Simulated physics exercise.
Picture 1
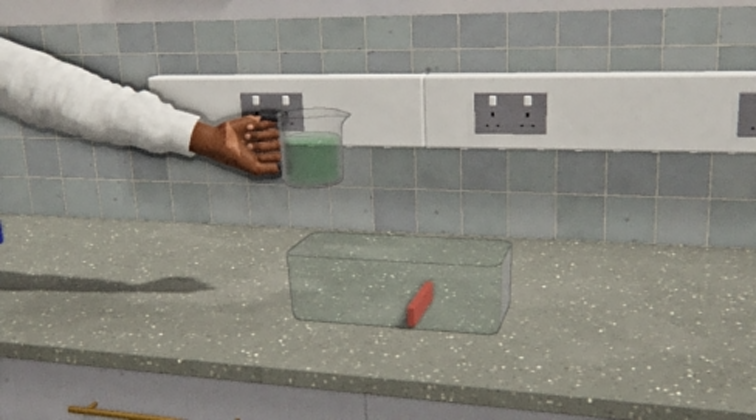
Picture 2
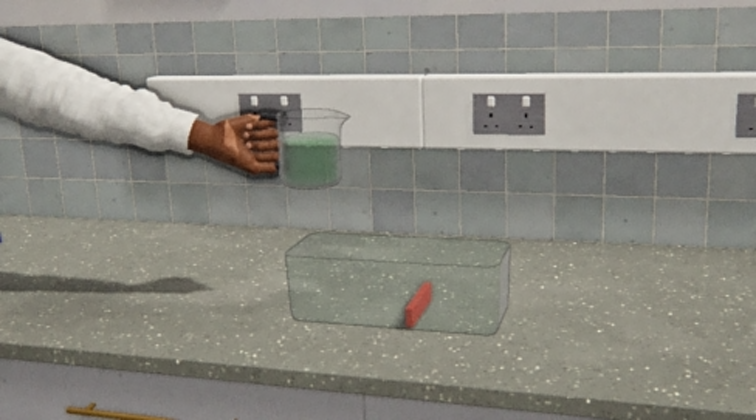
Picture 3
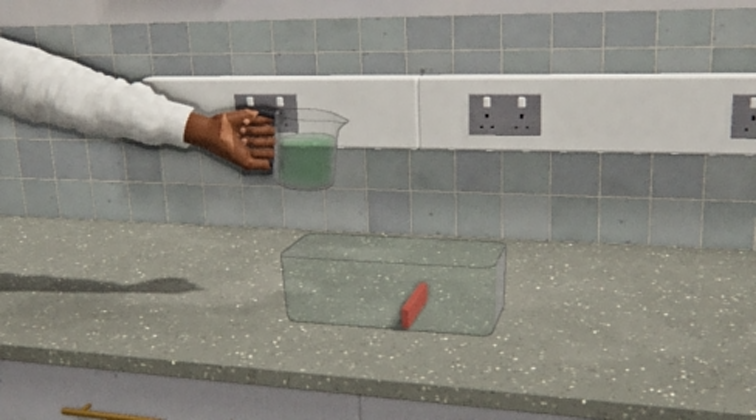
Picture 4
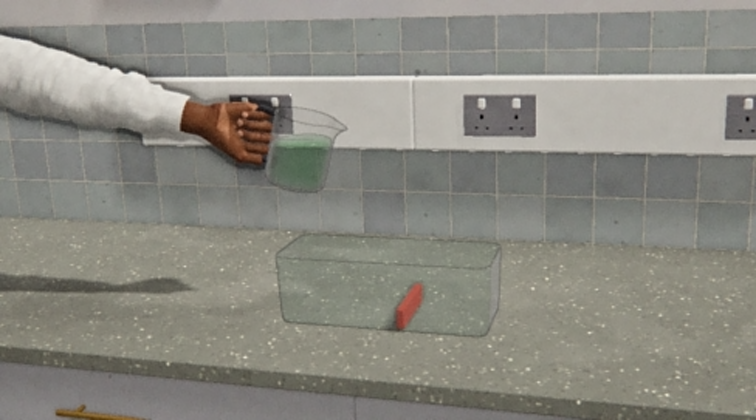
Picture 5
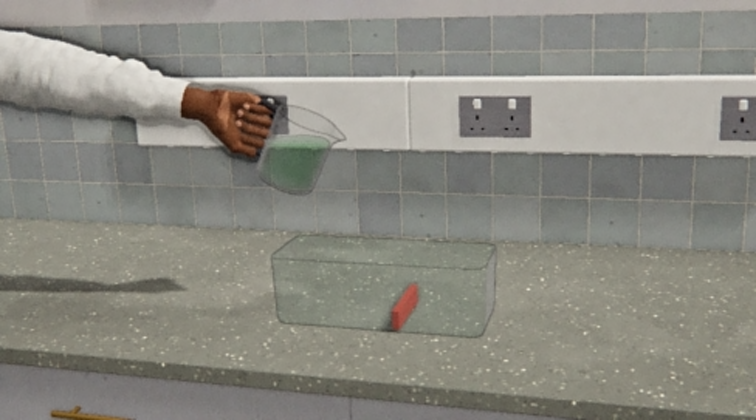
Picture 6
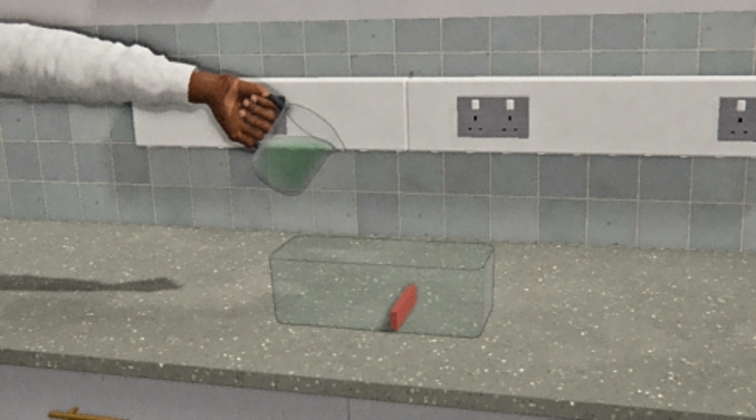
A hand holding a glass beaker of green liquid gradually tilts it rightward above a clear rectangular basin with a red divider.
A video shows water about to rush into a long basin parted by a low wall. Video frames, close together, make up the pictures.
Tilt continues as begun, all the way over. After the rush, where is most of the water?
The left compartment is the one that ends up fullest, I'd say.
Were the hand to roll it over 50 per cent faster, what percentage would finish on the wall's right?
It comes to some 5 in a hundred.
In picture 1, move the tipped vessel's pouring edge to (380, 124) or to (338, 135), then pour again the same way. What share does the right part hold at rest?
You'd get 60 percent from the first and 15 percent from the second.
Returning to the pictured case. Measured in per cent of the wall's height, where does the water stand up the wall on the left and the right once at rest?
Close to 60 for the left and 10 for the right.
A moment on, the tilt is 90° and 67 per cent is still to pour, 7 is left of the wall and 0 right of it.
Next, the tilt is 101° and 21 per cent is still to pour, 55 is left of the wall and 2 right of it.
Then the tilt is 101° and 5 per cent is still to pour, 79 is left of the wall and 5 right of it.
Later the tilt is 101° and 1 per cent is still to pour, 85 is left of the wall and 8 right of it.
Finally, 87 per cent lies left of the wall, 8 right of it and 5 outside.
